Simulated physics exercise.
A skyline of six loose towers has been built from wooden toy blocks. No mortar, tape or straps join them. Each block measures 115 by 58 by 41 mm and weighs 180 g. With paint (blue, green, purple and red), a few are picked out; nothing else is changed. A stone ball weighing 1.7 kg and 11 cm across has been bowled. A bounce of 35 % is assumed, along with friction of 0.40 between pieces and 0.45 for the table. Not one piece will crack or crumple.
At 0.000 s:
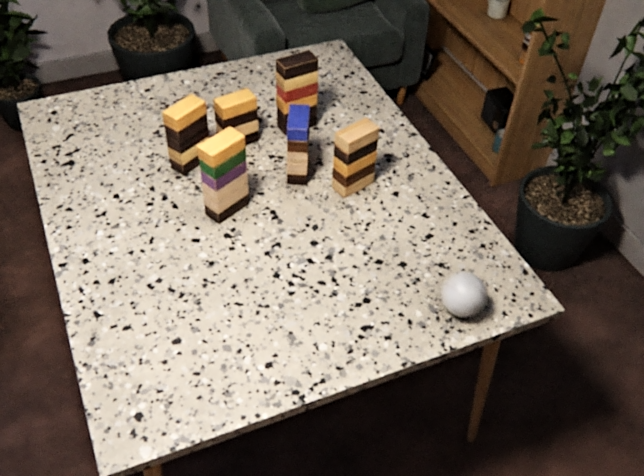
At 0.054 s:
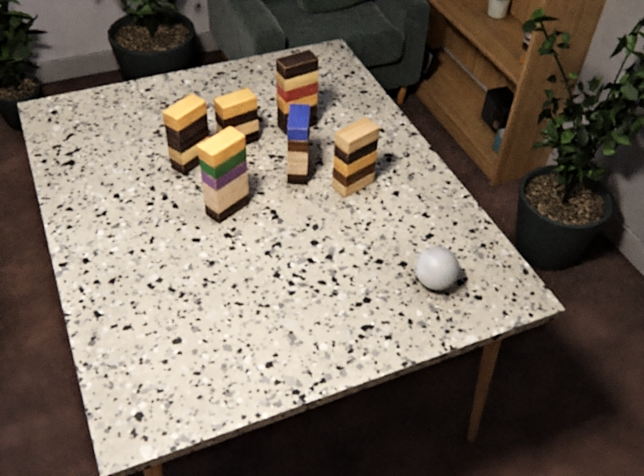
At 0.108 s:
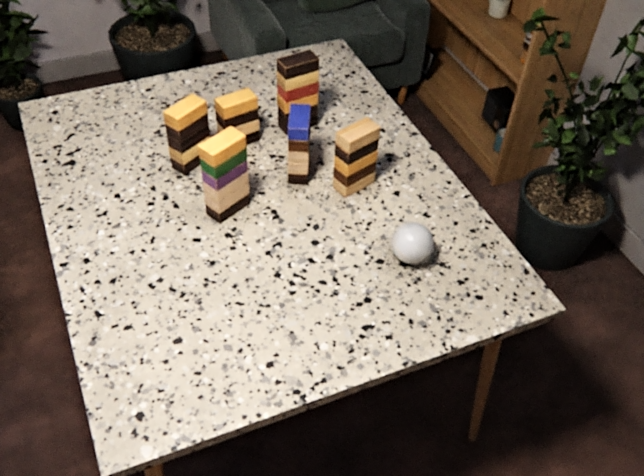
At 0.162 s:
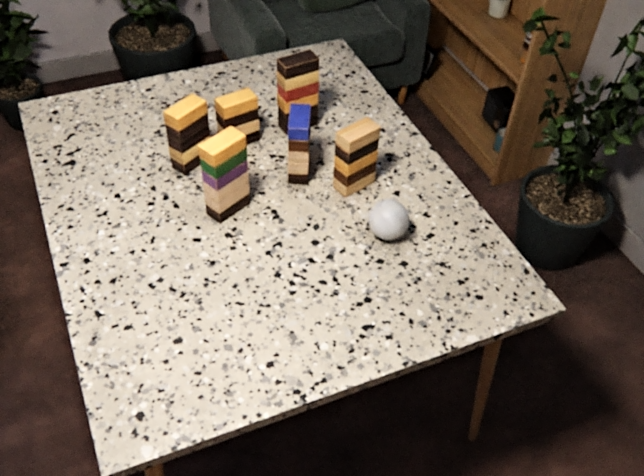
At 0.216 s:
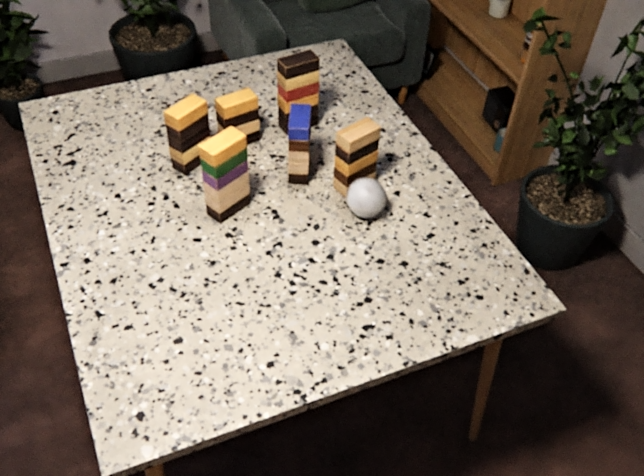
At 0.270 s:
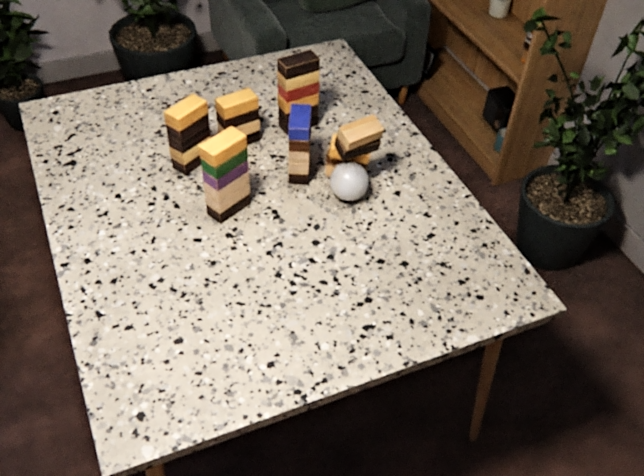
The video shows a white ball rolling across a speckled table toward six small towers of wooden blocks, moving away and to the left, then striking the rightmost tower, whose upper blocks shift and tilt while the other towers stay standing.
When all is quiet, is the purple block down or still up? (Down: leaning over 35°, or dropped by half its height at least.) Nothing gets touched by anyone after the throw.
This one will hold out.
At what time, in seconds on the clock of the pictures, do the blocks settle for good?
Close to 1.5 s.
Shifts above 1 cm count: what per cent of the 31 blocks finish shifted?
That makes 50 percent.
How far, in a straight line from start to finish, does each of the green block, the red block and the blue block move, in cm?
The green one ends 0 cm from its start, the red one 12 cm and the blue one 16 cm.
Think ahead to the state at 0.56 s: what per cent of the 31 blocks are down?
By then, 20 per cent.
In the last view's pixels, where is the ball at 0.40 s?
(318, 153), more or less.
After 0.40 s, ball still moving; 2 of the 31 blocks down; purple block unmoved; blue block 13° from how it stood.
After 0.56 s, ball still moving; 6 of the 31 blocks down; purple block unmoved; blue block 71° from how it stood, 9 cm lower.
After 1.04 s, ball still moving; 11 of the 31 blocks down; purple block unmoved; blue block on its side.
In the end (1.8 s), ball rolling away; 11 of the 31 blocks down; purple block unmoved; blue block on its side; red block on its side. From the last view, middles, purple block near (226, 171), blue block near (306, 166).
